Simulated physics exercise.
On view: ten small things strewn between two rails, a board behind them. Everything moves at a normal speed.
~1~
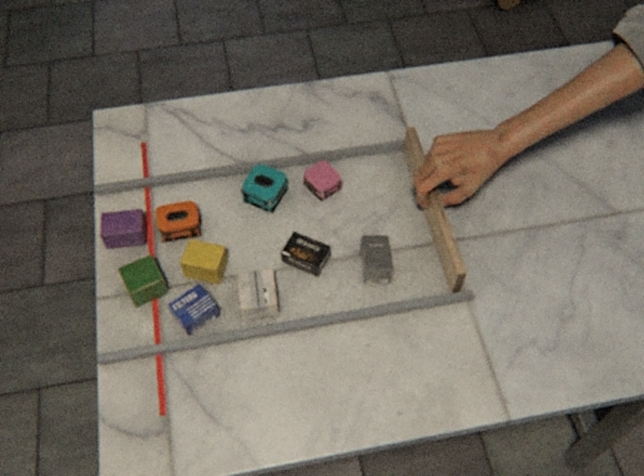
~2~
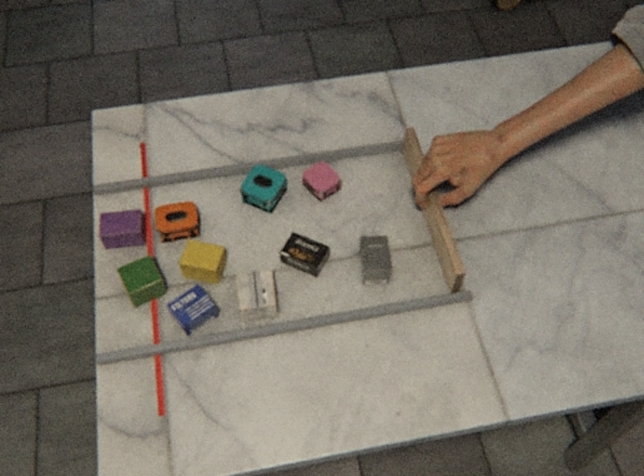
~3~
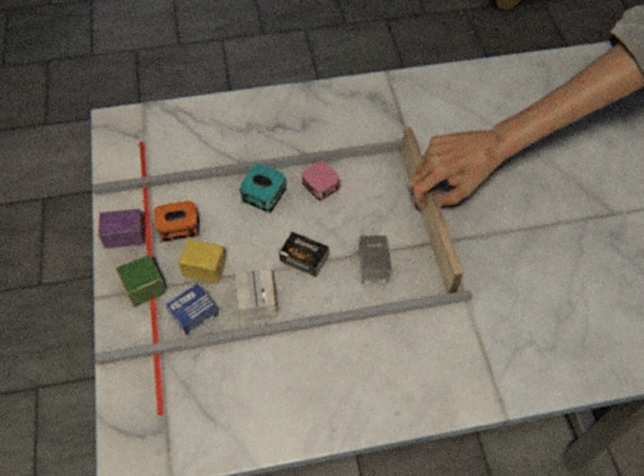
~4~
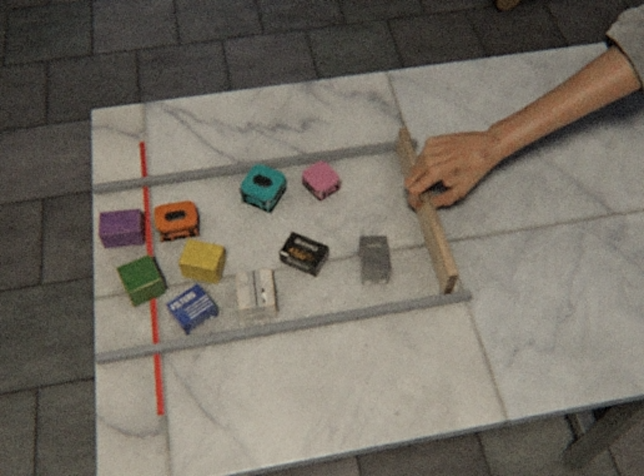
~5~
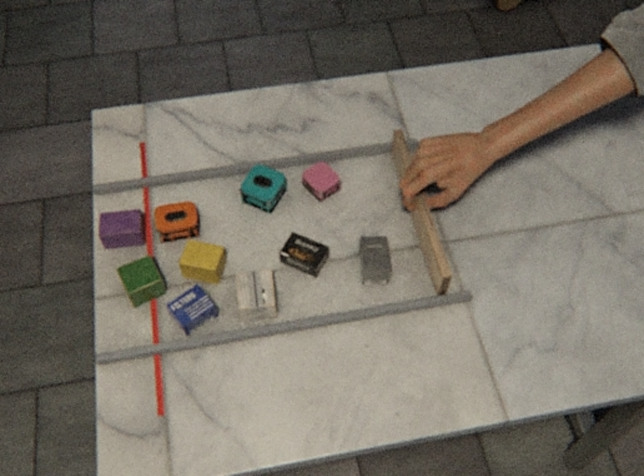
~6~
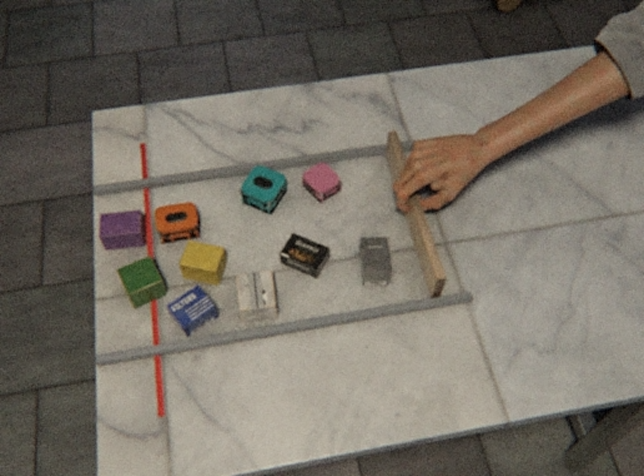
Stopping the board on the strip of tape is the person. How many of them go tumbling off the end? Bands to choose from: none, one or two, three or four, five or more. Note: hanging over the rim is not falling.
Final answer: Three or four.
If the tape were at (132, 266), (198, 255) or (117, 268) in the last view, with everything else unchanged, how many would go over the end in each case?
Going through each try, you'd get 7, 1 and 7.
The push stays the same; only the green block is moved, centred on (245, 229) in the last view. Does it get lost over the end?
Outcome - green block: On.
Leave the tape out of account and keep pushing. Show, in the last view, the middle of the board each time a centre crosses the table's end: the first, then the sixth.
The middle is at about (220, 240), later at about (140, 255).
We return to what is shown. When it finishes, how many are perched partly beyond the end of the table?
The figure is 3.
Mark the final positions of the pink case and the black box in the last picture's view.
Final spots - pink case (132, 205), black box (135, 259).
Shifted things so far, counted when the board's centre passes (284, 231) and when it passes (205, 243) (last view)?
Tally: 5; 10.
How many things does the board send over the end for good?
Counted up, you get 4.
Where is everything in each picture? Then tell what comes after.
In the first picture, purple block (124, 229); green block (143, 281); orange case (179, 222); board (432, 206); tape (152, 262).
In the second picture, green block (142, 281); grey box (375, 260).
In the third picture, orange case (177, 222); yellow block (203, 261).
In the fourth picture, purple block (122, 229); black box (304, 254).
In the fifth picture, green block (142, 281); white box (256, 295).
In the sixth picture, purple block (123, 230); green block (142, 282); orange case (178, 223); board (413, 211); tape (151, 263).
A little later, none off yet; purple block at rest near (123, 230); green block at rest near (142, 282); orange case at rest near (178, 223).
Next, none off yet; purple block at rest near (123, 230); green block at rest near (142, 282); orange case moving near (171, 226).
Later still, one off so far; purple block dropping near (95, 336); green block shifted about its own width near (105, 287); orange case shifted well along near (107, 246).
When it is over, the number that fall off is three or four; down, blue box, orange case, green block and purple block.
